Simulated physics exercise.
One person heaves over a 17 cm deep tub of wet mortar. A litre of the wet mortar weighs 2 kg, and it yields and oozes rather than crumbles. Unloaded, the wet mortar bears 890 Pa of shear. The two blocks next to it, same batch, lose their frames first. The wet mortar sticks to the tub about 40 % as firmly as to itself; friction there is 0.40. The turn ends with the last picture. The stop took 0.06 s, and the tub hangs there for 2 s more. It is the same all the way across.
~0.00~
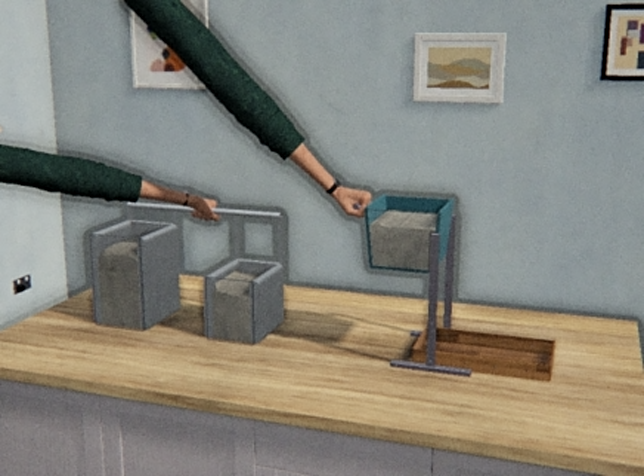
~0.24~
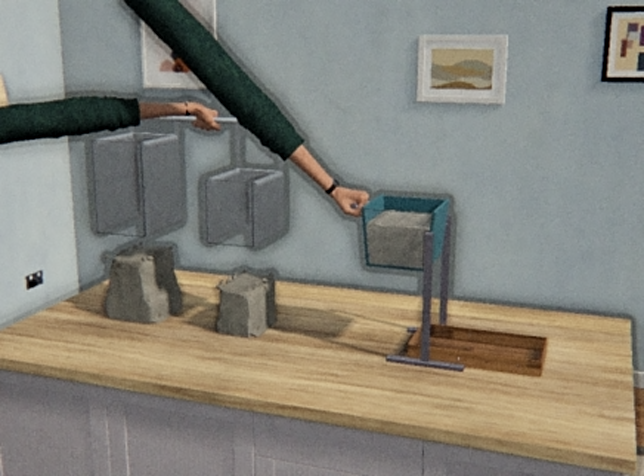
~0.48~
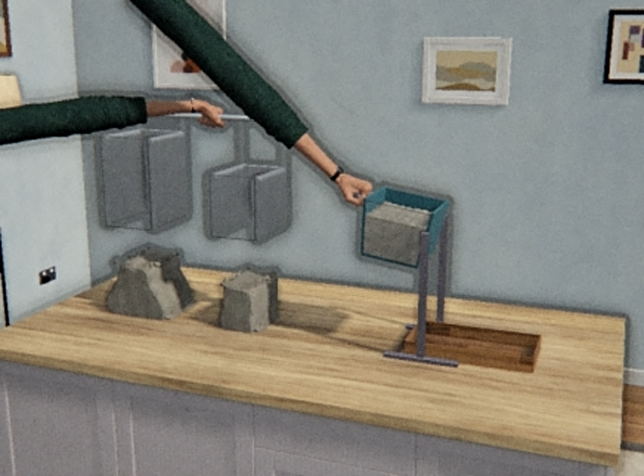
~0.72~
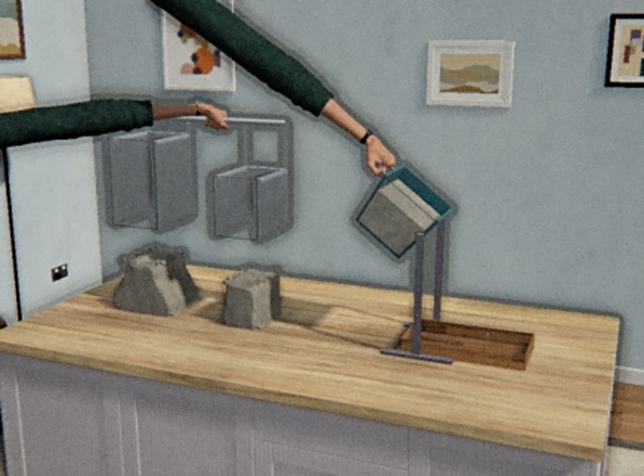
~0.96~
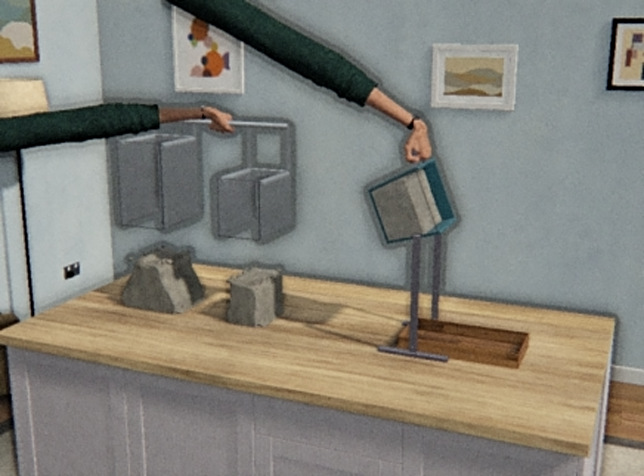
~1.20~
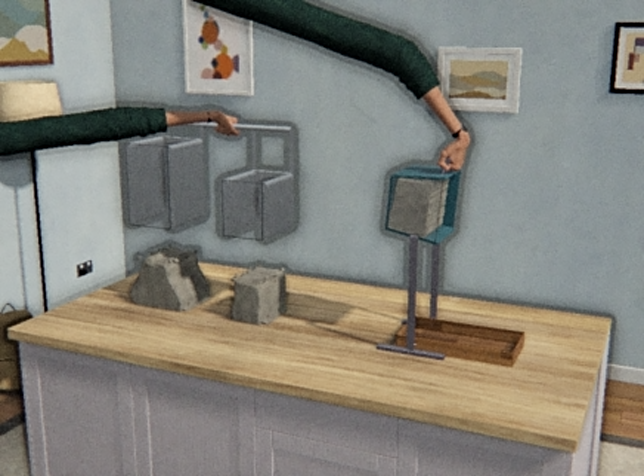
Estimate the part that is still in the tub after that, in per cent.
It comes to some 42 %.
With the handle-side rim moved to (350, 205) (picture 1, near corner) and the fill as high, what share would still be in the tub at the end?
Then about 35 %.
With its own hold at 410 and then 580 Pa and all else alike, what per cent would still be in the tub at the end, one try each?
In that order: 40 %, 45 %.
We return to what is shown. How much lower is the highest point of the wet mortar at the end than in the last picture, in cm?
About 10 cm.
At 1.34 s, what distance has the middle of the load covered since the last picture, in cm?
Some 4 cm.
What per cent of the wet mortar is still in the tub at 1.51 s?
Some 75 per cent.
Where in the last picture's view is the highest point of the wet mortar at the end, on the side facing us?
Around (412, 209).
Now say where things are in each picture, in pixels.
The first frame shows handle-side rim at (368, 208), tilt 0 degrees; top of the wet mortar at (373, 224); blocks stand 27 cm, 17 cm (left to right).
The second frame shows handle-side rim at (364, 208), tilt 0 degrees; top of the wet mortar at (369, 223); blocks stand 23 cm, 17 cm (left to right).
The third frame shows handle-side rim at (366, 199), tilt 8 degrees; top of the wet mortar at (370, 215); blocks stand 20 cm, 17 cm (left to right).
The fourth frame shows handle-side rim at (386, 177), tilt 37 degrees; top of the wet mortar at (381, 191); blocks stand 20 cm, 17 cm (left to right).
The fifth frame shows handle-side rim at (417, 170), tilt 68 degrees; top of the wet mortar at (405, 179); blocks stand 20 cm, 17 cm (left to right).
The sixth frame shows handle-side rim at (444, 181), tilt 95 degrees; top of the wet mortar at (401, 180); blocks stand 20 cm, 17 cm (left to right).
After 1.34 s, the tub is at 95 degrees and holds 100 %.
After 1.51 s, the tub is at 95 degrees and holds 77 %.
After 1.68 s, the tub is at 95 degrees and holds 50 %.
After 1.85 s, the tub is at 95 degrees and holds 42 %.
After 3.20 s, at the end, the tub is at 95 degrees and holds 42 %.
